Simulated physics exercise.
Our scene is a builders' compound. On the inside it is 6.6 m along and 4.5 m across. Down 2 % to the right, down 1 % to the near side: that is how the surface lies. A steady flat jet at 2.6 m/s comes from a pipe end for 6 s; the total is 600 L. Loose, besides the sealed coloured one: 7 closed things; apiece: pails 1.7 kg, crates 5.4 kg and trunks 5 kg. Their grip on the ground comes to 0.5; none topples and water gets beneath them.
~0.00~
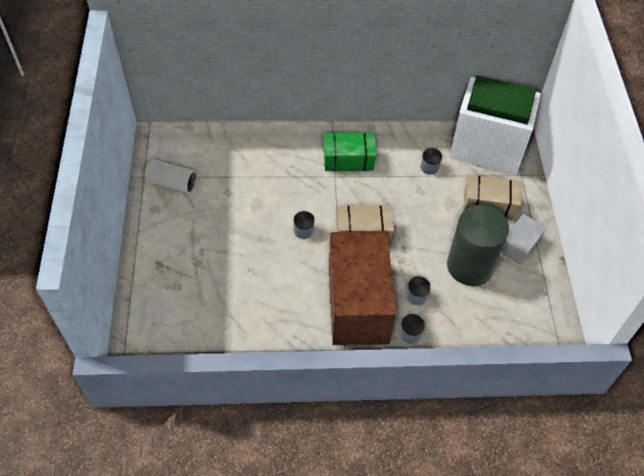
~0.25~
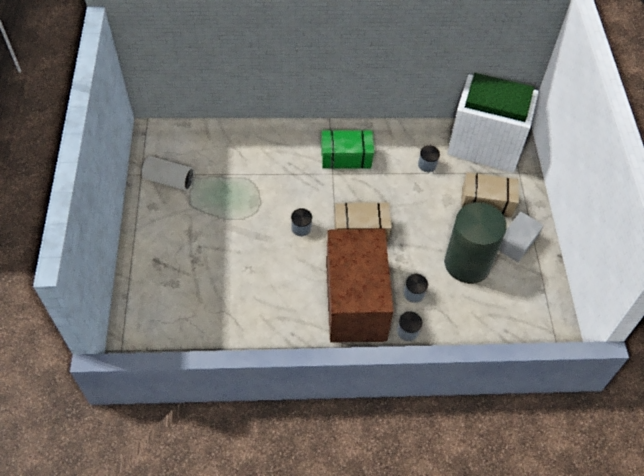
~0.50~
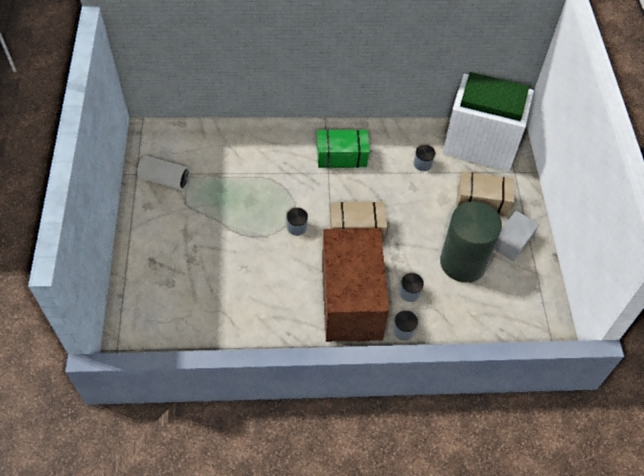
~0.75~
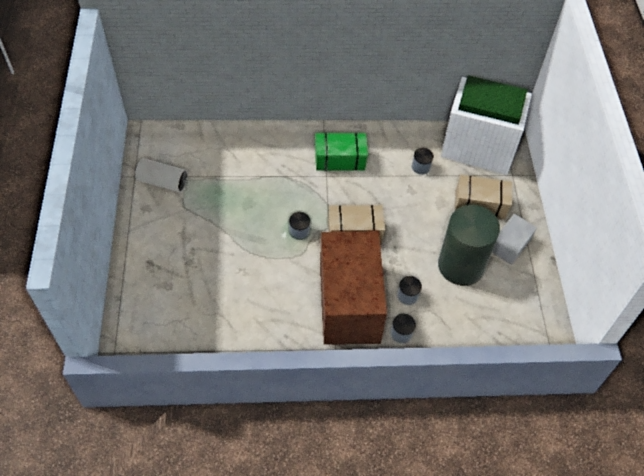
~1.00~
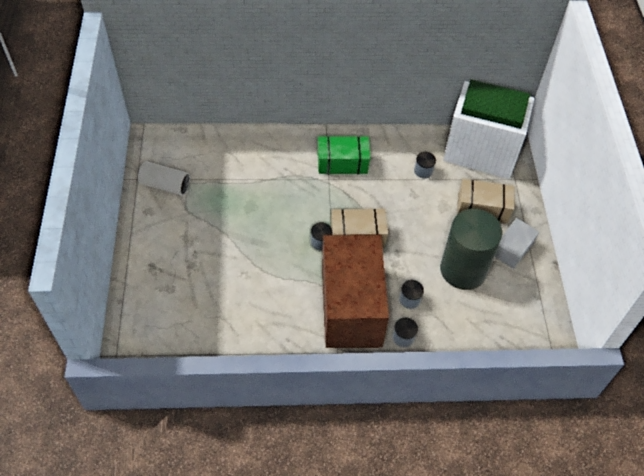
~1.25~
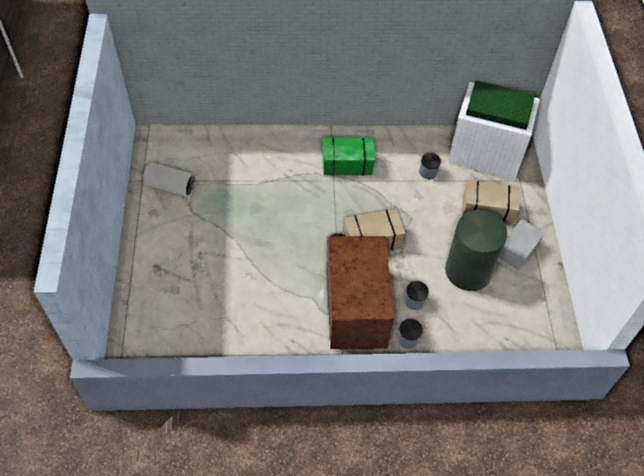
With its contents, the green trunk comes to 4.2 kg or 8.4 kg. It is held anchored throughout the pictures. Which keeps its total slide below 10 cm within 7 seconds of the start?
It will stay put at the lower figure.
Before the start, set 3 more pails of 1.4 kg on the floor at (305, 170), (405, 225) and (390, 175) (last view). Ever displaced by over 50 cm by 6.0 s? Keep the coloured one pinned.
In that order: Stays inside the line, then crosses the line, then stays inside the line.
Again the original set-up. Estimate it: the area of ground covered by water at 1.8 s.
Roughly 7.0 m2.
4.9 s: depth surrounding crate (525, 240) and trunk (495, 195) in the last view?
Roughly 2 and 8 cm.
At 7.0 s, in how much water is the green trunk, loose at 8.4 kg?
1 cm, roughly.
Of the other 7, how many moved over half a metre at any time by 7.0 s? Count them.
The total is 4.
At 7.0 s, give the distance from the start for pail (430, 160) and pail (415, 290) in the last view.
Respectively, 30 cm and 0 cm.
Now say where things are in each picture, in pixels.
The first frame shows the green trunk at (350, 144) rests on the ground; water covers 0.0 m2; 0 of 8 have shifted.
The second frame shows the green trunk at (347, 142) rests on the ground; water covers 0.6 m2; 0 of 8 have shifted.
The third frame shows the green trunk at (343, 141), on the bottom; 1.3 m2 under water; 0 of 8 have shifted.
The fourth frame shows the green trunk at (341, 144), on the bottom; 2.2 m2 under water; 1 of 8 have shifted.
The fifth frame shows the green trunk at (344, 148), on the bottom; water covers 3.3 m2; 1 of 8 have shifted.
The sixth frame shows the green trunk at (348, 149), on the bottom; water covers 4.4 m2; 2 of 8 have shifted.
After 1.8 s the green trunk would be 0 cm from its start with 4.2 kg and 0 cm from its start with 8.4 kg; 1 cm of water round it then.
After 3.1 s the green trunk would be 0 cm from its start with 4.2 kg and 0 cm from its start with 8.4 kg; 1 cm of water round it then.
After 4.9 s the green trunk would be 0 cm from its start with 4.2 kg and 0 cm from its start with 8.4 kg; 1 cm of water round it then.
After 7.0 s the green trunk would be 0 cm from its start with 4.2 kg and 0 cm from its start with 8.4 kg; 1 cm of water round it then.
